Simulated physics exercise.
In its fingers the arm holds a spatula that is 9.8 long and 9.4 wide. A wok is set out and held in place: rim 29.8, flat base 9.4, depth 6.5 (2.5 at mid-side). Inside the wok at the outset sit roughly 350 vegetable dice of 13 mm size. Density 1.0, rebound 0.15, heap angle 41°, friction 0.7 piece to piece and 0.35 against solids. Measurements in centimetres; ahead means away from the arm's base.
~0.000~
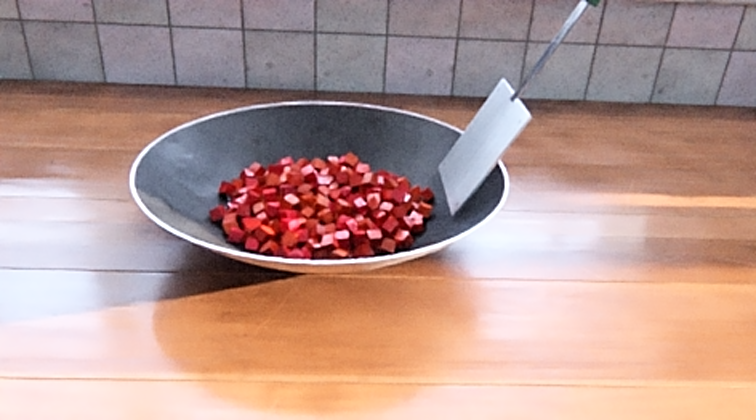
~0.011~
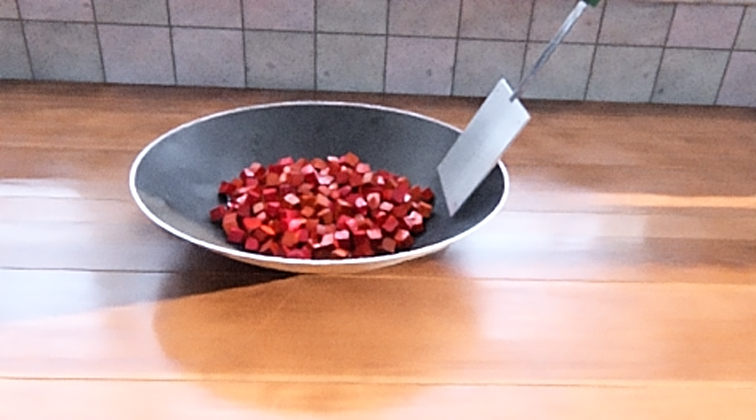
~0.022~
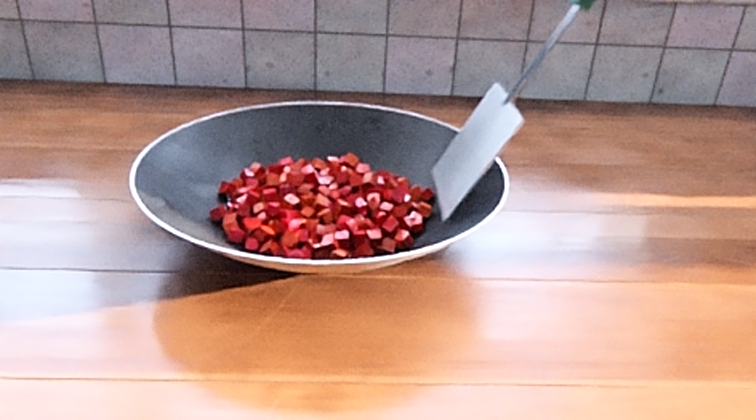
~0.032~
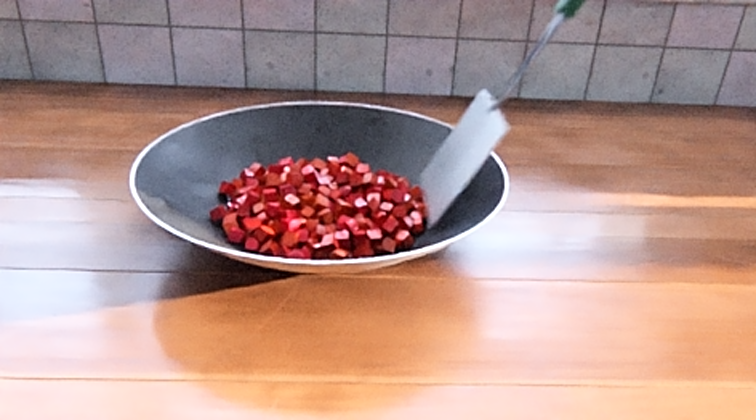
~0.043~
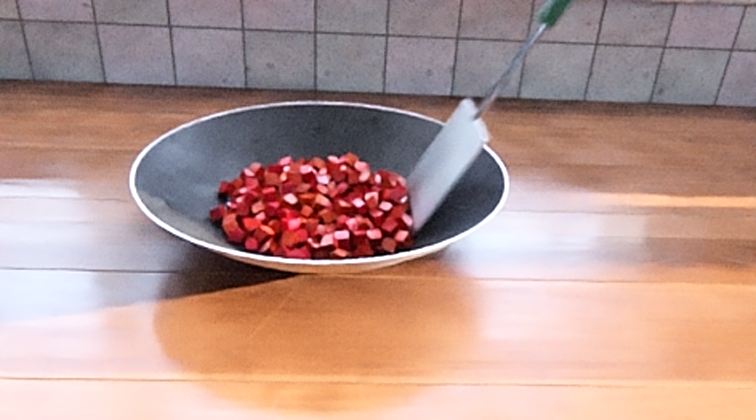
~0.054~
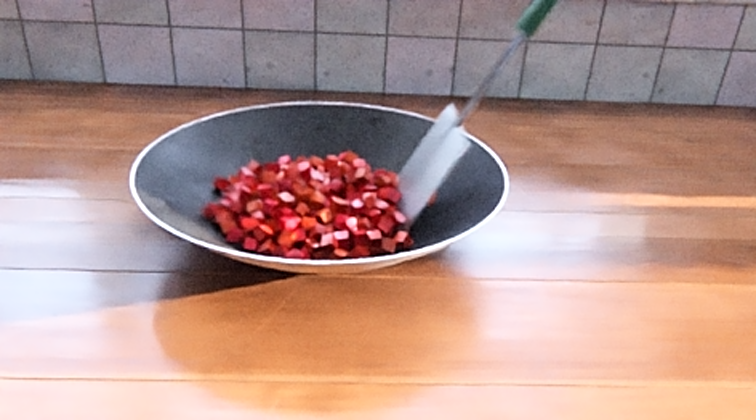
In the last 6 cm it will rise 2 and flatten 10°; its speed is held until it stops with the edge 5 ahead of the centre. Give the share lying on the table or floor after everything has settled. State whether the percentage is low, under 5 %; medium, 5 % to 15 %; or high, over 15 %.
The percentage is high.
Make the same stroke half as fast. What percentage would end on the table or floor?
15 per cent, about.
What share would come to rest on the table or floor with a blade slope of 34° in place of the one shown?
In that case, around 30 percent would end up on the table or floor.
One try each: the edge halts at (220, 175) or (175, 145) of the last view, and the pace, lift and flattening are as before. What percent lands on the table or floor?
The two tries give near 65 and near 70 in a hundred.
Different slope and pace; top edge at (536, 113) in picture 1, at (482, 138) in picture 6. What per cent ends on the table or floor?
Close to 25 in a hundred.
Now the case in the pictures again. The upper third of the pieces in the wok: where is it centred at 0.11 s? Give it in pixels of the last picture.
I'd say close to (228, 167).
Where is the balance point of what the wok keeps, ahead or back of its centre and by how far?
Ahead of centre, near 6.0 centimetres.
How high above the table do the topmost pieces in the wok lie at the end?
Top of the heap: Roughly 7.0 cm above the table top.
After 0.08 s, sloping 61°, highest piece 7 above the table; 348 in the wok.
After 0.11 s, sloping 58°, highest piece 9 above the table; 343 in the wok, 5 on the blade or in flight.
After 0.32 s, sloping 51°, highest piece 8 above the table; 223 in the wok, 82 on the table or floor, 43 on the blade or in flight.
After 1.37 s, sloping 51°, highest piece 7 above the table; 221 in the wok, 127 on the table or floor.
At rest, 221 in the wok, 127 on the table or floor. That is 36 % on the table or floor.
